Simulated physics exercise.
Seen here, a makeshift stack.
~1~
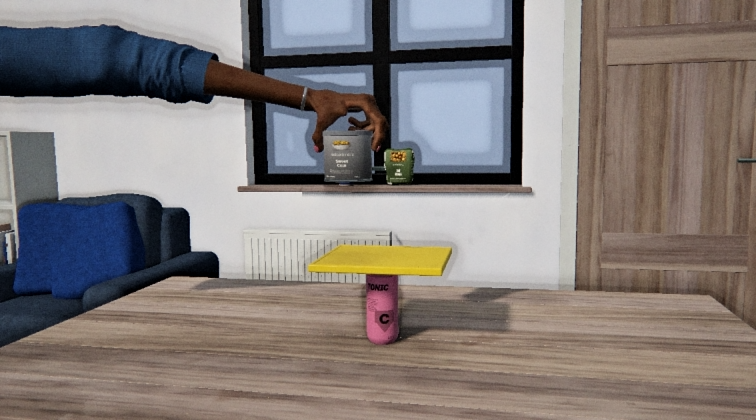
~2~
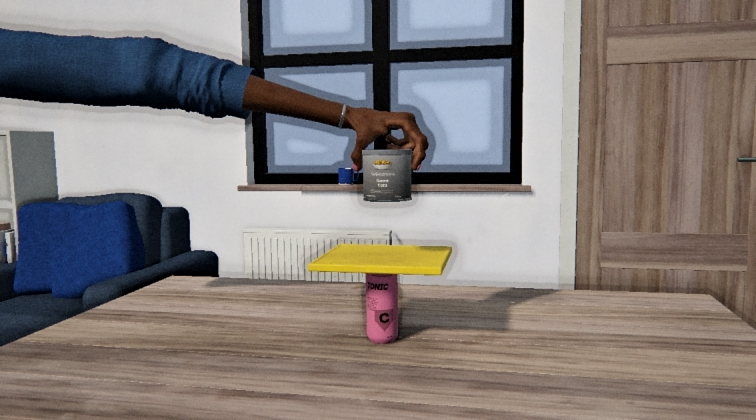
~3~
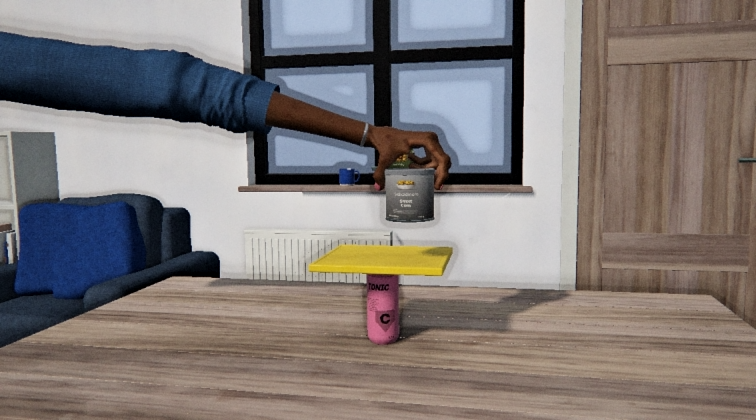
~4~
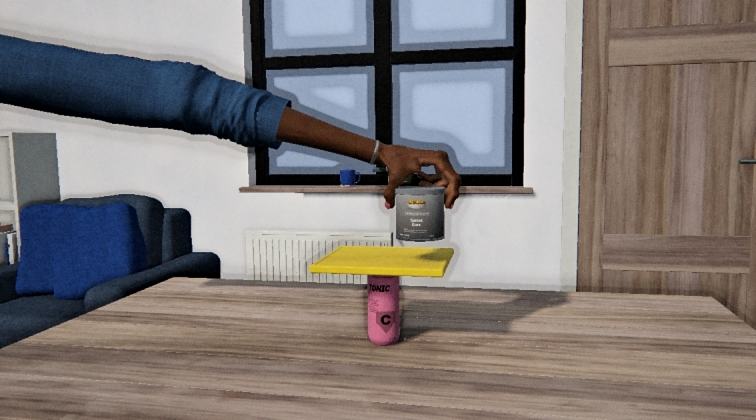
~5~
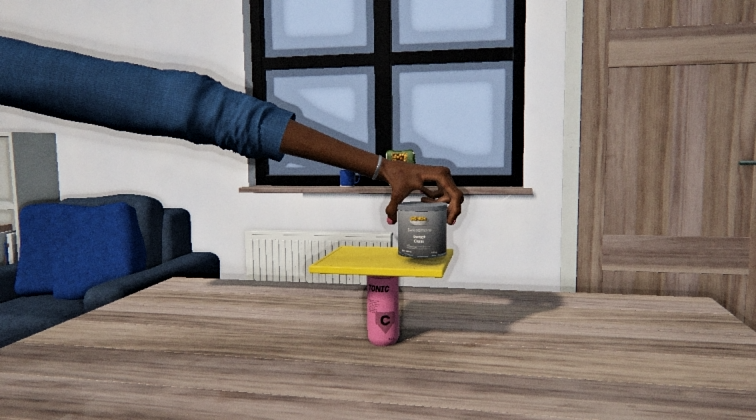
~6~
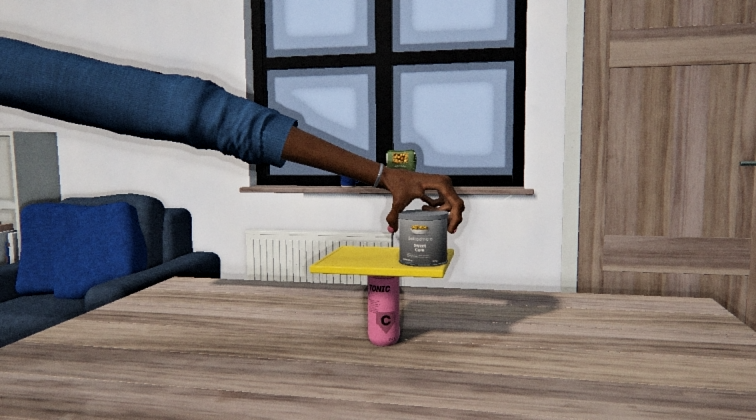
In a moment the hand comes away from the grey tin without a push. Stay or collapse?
It comes apart.
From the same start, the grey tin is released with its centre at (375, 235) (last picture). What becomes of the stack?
Then it stays up.
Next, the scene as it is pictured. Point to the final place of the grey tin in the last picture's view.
At about (533, 353).
Then, 0.40 s past the last view, grey tin now fallen; yellow lid rocked 74° from its first pose.
Then, 0.60 s past the last view, yellow lid now fallen.
Finally, fallen, grey tin and yellow lid; pink can still in place. Final places as the last picture's camera would see them, grey tin near (533, 353). The stack gives way.
